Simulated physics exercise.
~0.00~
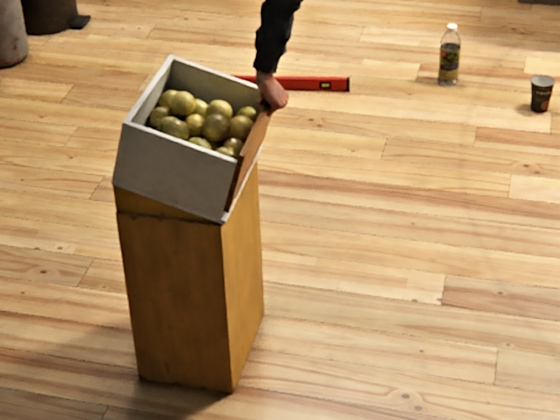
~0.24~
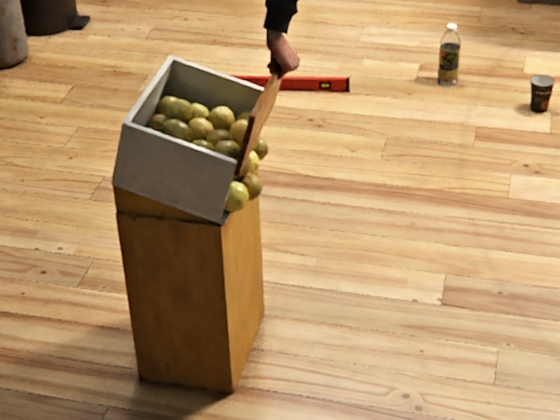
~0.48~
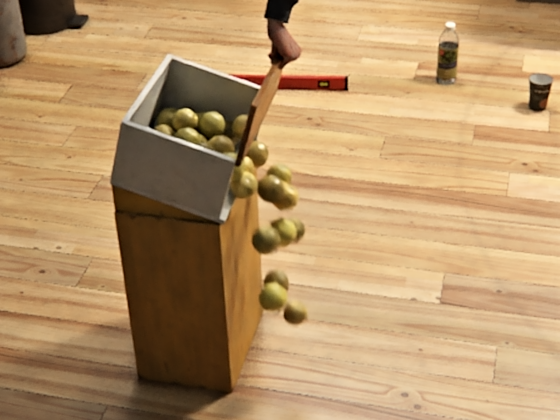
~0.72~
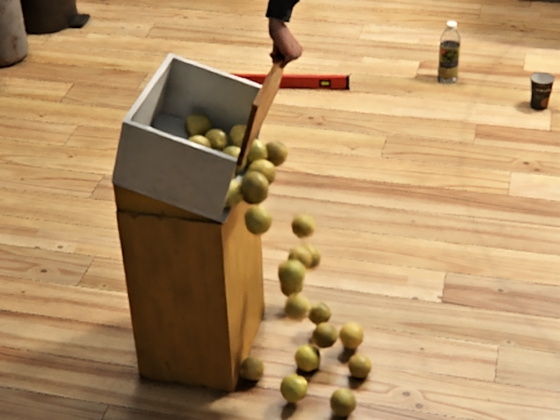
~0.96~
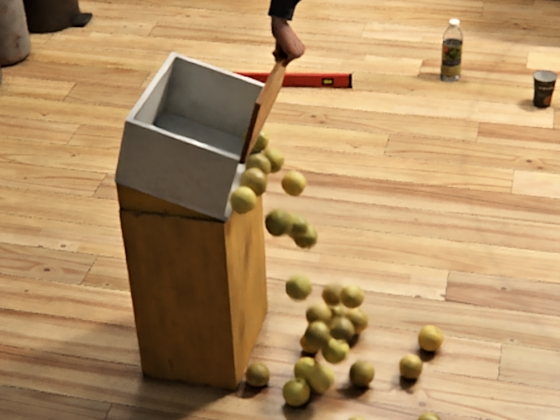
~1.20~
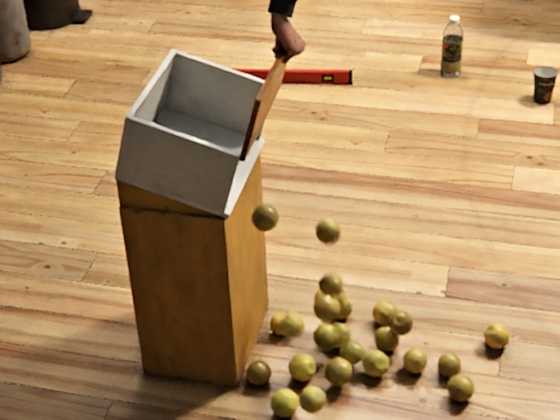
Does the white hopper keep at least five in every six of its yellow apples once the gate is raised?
No, it loses far more than one in six of them. The apples pour out past the raised gate and the hopper looks empty at the end.
